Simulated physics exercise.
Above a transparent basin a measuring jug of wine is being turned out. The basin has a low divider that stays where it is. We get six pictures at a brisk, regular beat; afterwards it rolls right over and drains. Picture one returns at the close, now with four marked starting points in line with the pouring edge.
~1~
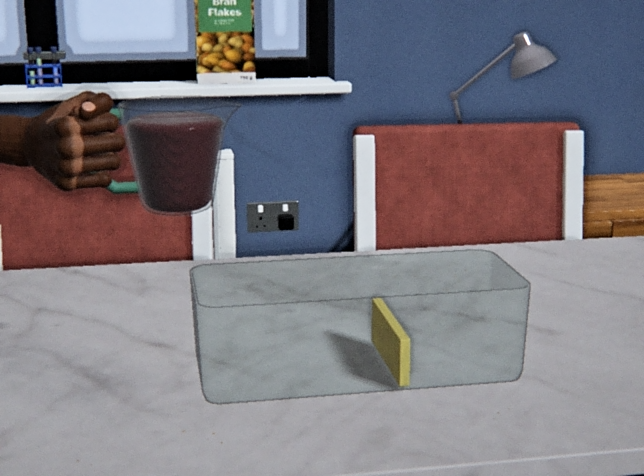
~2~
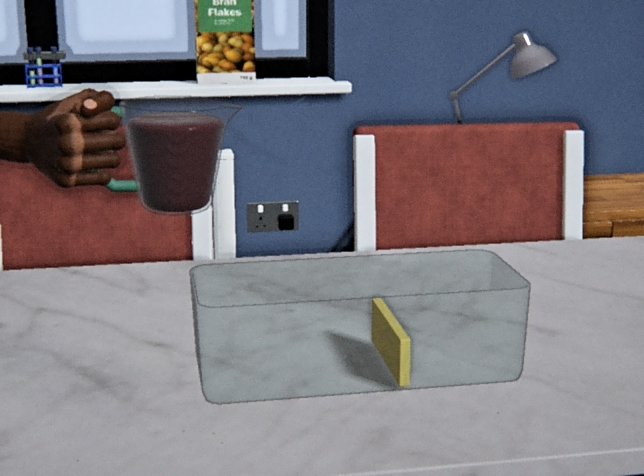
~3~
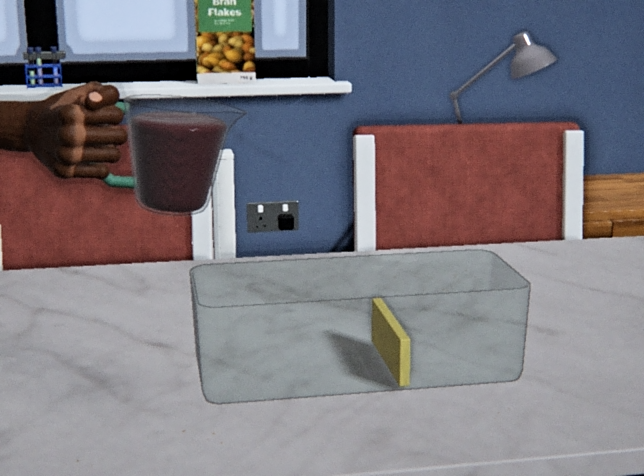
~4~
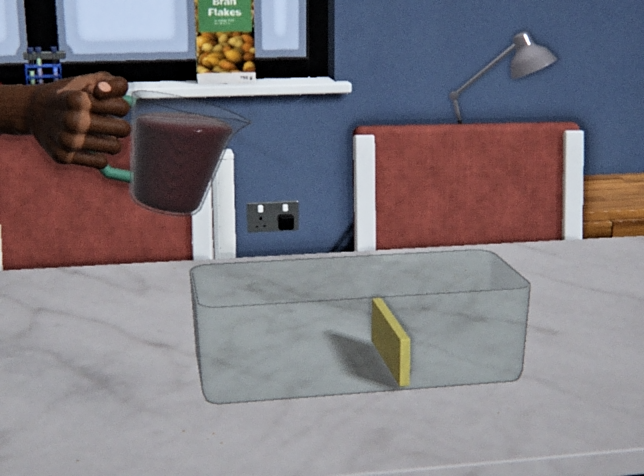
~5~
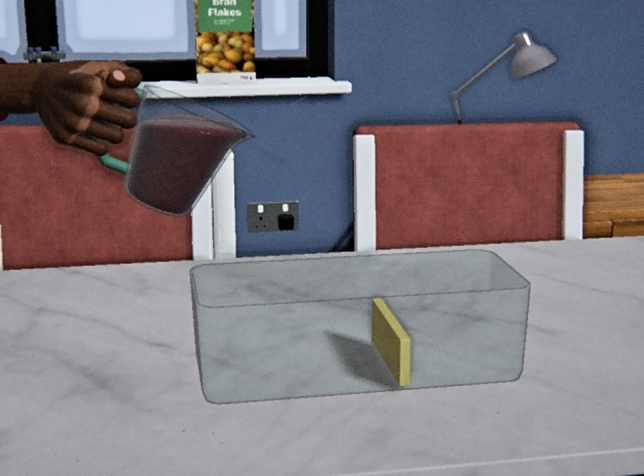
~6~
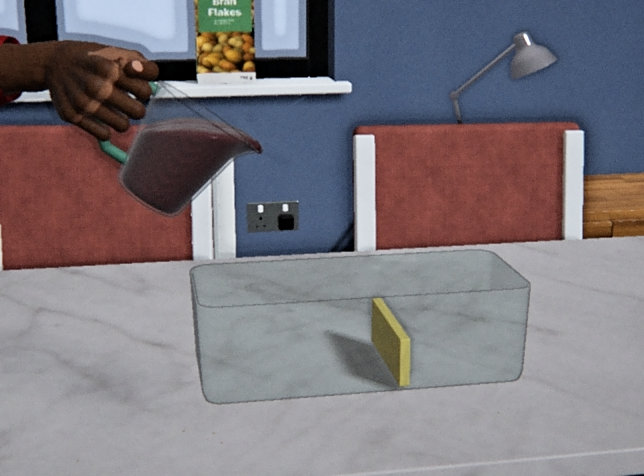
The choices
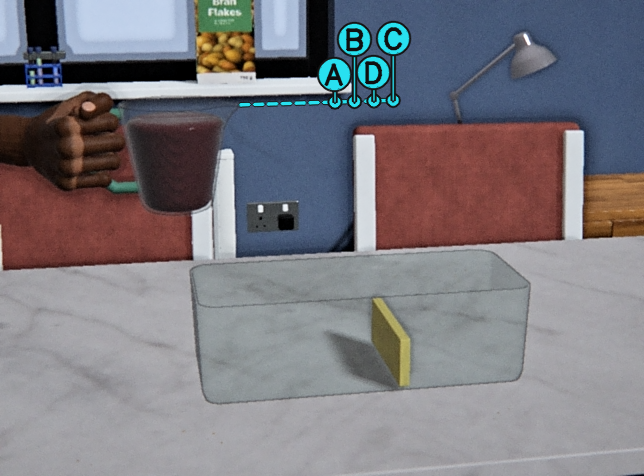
A measuring jug of dark red wine, held by a hand above a clear basin with a yellow divider, stayed upright at first, then tilted steadily to the right until wine reached over its lip.
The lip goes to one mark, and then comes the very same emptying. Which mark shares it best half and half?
The best dot is A.
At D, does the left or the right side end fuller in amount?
The right side.
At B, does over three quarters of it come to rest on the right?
Yes, it does.
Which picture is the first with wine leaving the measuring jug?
Picture 6.
In cyan, A at (334, 102); B at (354, 101); C at (393, 100); D at (373, 100).
For dot A, about 52 % ends left of the wall and 46 % right of it.
For dot B, about 13 % ends left of the wall and 85 % right of it.
For dot C, about 4 % ends left of the wall and 91 % right of it; 5 % is lost outside.
For dot D, about 4 % ends left of the wall and 93 % right of it; 3 % is lost outside.
